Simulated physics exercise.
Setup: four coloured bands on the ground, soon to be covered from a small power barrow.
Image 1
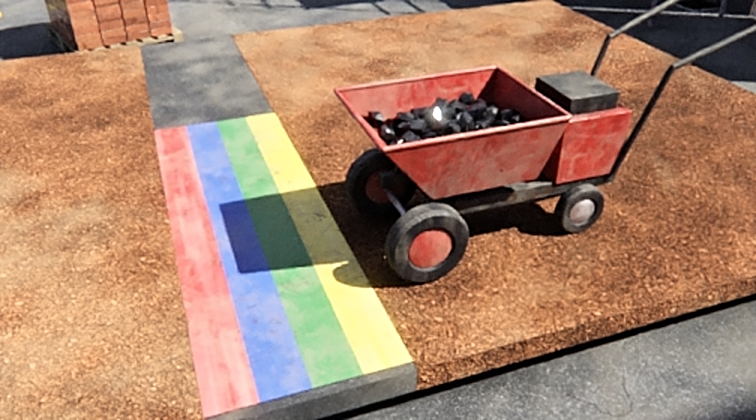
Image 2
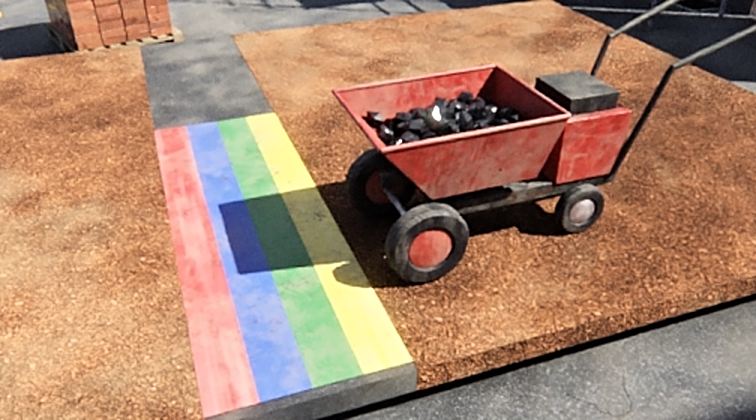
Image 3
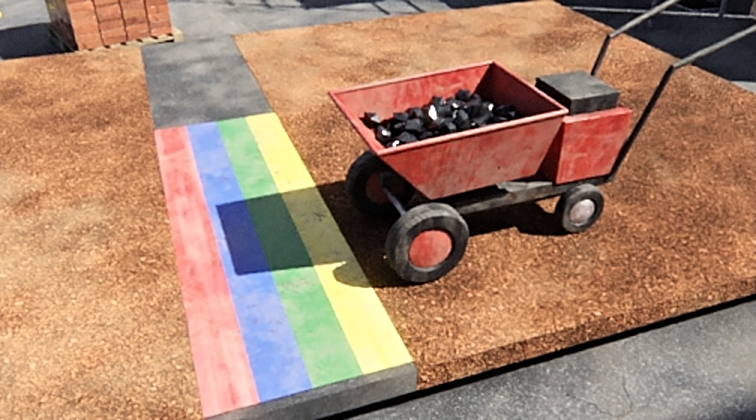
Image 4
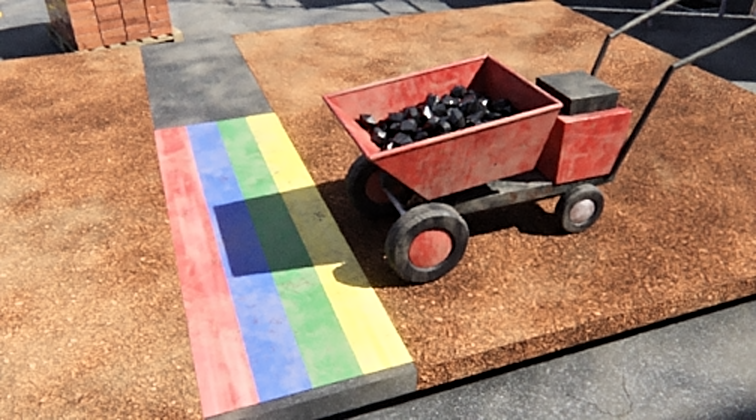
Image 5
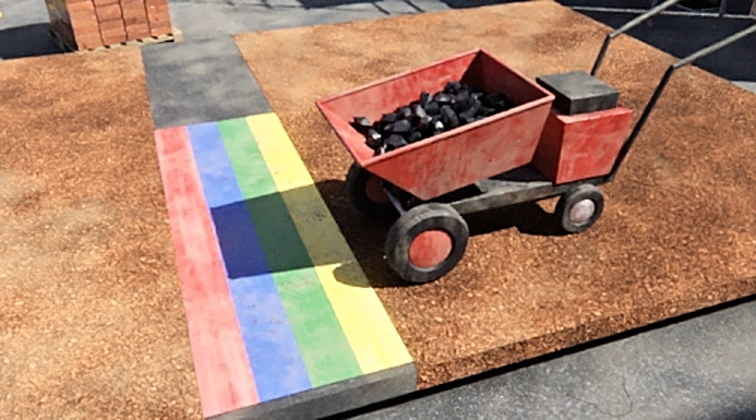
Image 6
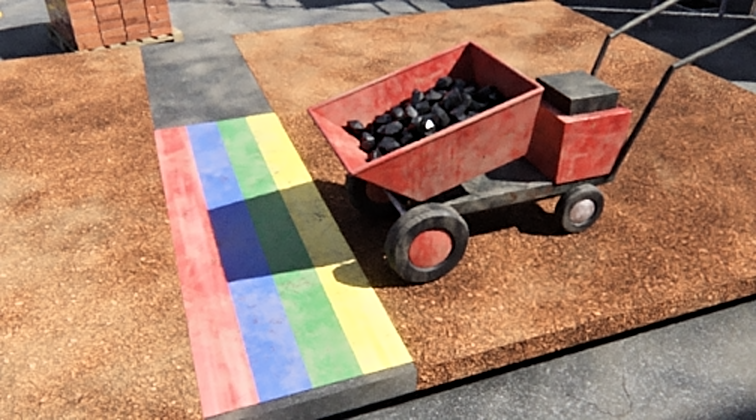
The red skip of a small power barrow, loaded with black lumps of coal, sits level at first beside red, blue, green and yellow bands on the ground. It then tilts gradually toward the left, its front lip lowering and its rear rising, while the wheels stay still.
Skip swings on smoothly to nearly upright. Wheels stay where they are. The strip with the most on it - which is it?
That is the blue strip.
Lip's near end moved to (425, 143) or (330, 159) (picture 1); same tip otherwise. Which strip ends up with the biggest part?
Case 1 - the green strip; case 2 - the red strip.
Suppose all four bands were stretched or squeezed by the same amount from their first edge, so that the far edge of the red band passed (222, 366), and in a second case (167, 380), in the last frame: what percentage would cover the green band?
I'd estimate some 10 per cent, and then some 20 per cent.
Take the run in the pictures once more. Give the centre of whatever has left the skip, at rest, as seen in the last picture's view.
Close to (233, 275) in the last picture.
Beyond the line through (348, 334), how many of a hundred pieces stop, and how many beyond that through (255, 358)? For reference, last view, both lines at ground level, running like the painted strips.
Result, first then second: 90 %, 40 %.
Just after the last frame, skip tipped steeply; every one in the skip.
A moment on, skip tipped steeply; the larger part in the skip; about a tenth over the green strip; about a tenth over the blue strip.
Further on, skip tipped right over; roughly a quarter in the skip; about a tenth over the green strip; roughly a third over the blue strip; roughly a quarter over the red strip; about a tenth off the paint.
When it is over, skip tipped right over; about a tenth in the skip; not one over the yellow strip; about a tenth over the green strip; roughly a third over the blue strip; roughly a quarter over the red strip; about a tenth off the paint.
